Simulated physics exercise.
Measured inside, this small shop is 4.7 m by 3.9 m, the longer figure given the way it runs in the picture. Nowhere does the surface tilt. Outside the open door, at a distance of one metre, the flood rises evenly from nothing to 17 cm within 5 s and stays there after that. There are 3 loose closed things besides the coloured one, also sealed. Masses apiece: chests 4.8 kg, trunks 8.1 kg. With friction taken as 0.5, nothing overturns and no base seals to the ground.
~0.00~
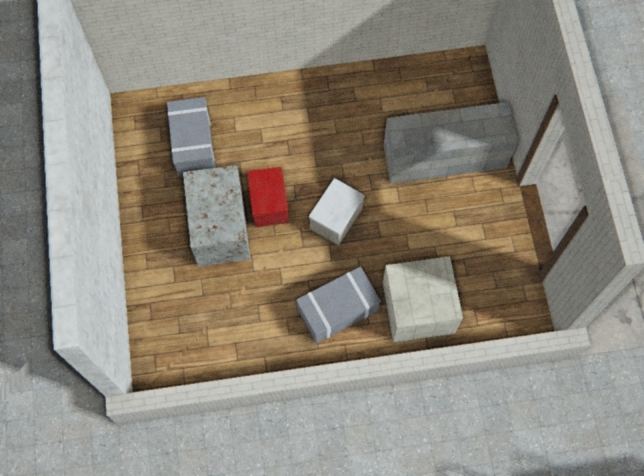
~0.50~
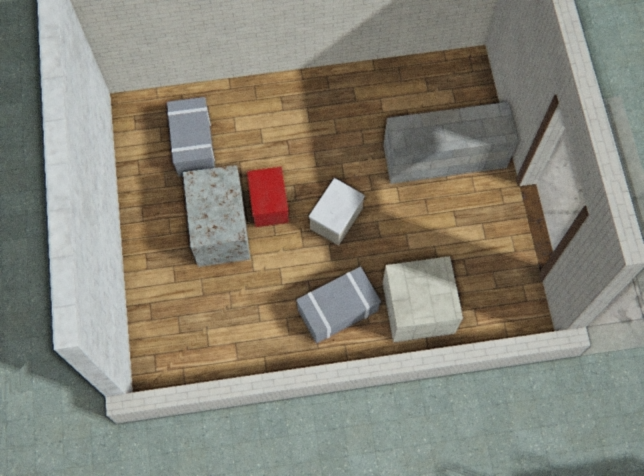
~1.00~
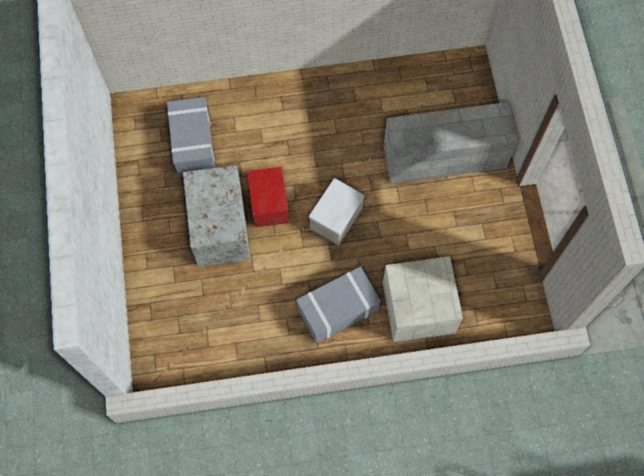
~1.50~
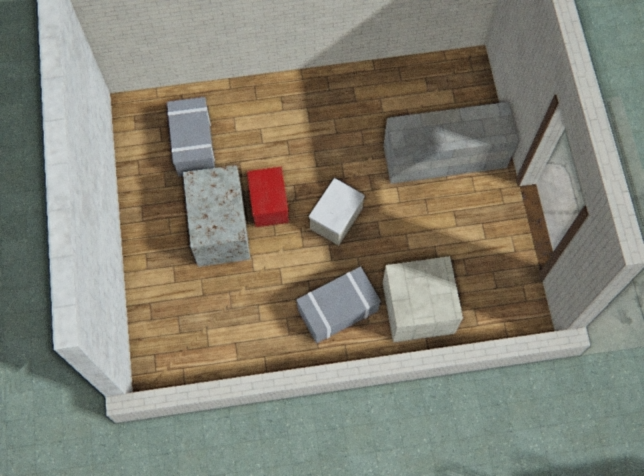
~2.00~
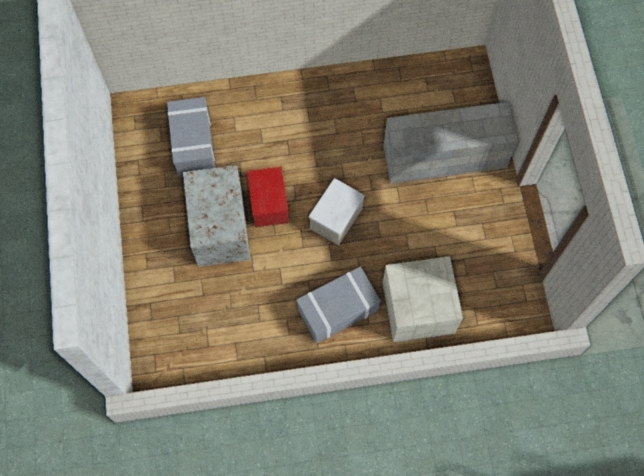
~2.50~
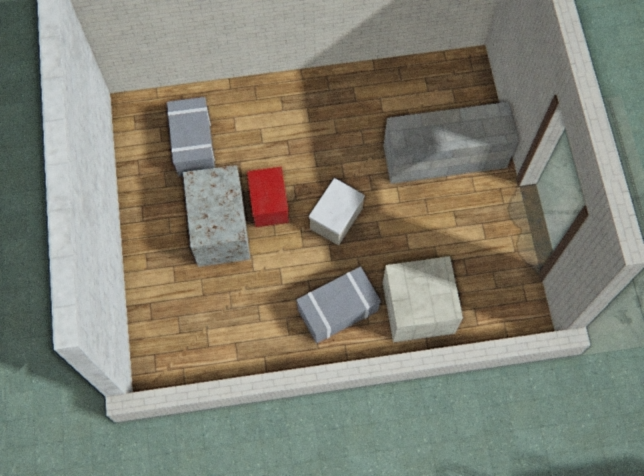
Greenish water covering the paving around a small roofless shop, then just reaching inside the open doorway, while the red chest and other boxes stay still.
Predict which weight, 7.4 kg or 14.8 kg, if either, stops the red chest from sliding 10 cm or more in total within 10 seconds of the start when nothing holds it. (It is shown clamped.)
Passing pick: None.
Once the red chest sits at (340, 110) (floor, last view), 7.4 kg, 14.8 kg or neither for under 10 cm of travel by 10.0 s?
Both loads work.
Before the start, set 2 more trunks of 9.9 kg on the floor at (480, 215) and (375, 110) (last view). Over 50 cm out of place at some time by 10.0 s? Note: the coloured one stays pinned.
First one: Beyond the limit; second one: Inside the limit.
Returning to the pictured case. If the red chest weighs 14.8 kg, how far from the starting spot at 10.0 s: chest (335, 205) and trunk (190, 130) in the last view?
200 cm and 5 cm respectively.
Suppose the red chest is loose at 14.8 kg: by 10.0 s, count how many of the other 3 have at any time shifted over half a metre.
The number is 1.
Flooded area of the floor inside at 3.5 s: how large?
1.0 m2.
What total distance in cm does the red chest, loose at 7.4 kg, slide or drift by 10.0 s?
About 150 cm altogether.
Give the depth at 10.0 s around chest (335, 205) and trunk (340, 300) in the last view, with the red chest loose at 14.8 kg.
Depths: Near 5 cm, then near 4 cm.
After 3.5 s the red chest would be 0 cm from its start with 7.4 kg and 0 cm from its start with 14.8 kg; 0 cm of water round it then.
After 4.5 s the red chest would be 0 cm from its start with 7.4 kg and 0 cm from its start with 14.8 kg; 0 cm of water round it then.
After 7.0 s the red chest would be 11 cm from its start with 7.4 kg and 1 cm from its start with 14.8 kg; 6 cm of water round it then.
After 10.0 s the red chest would be 151 cm from its start with 7.4 kg and 76 cm from its start with 14.8 kg; 4 cm of water round it then.
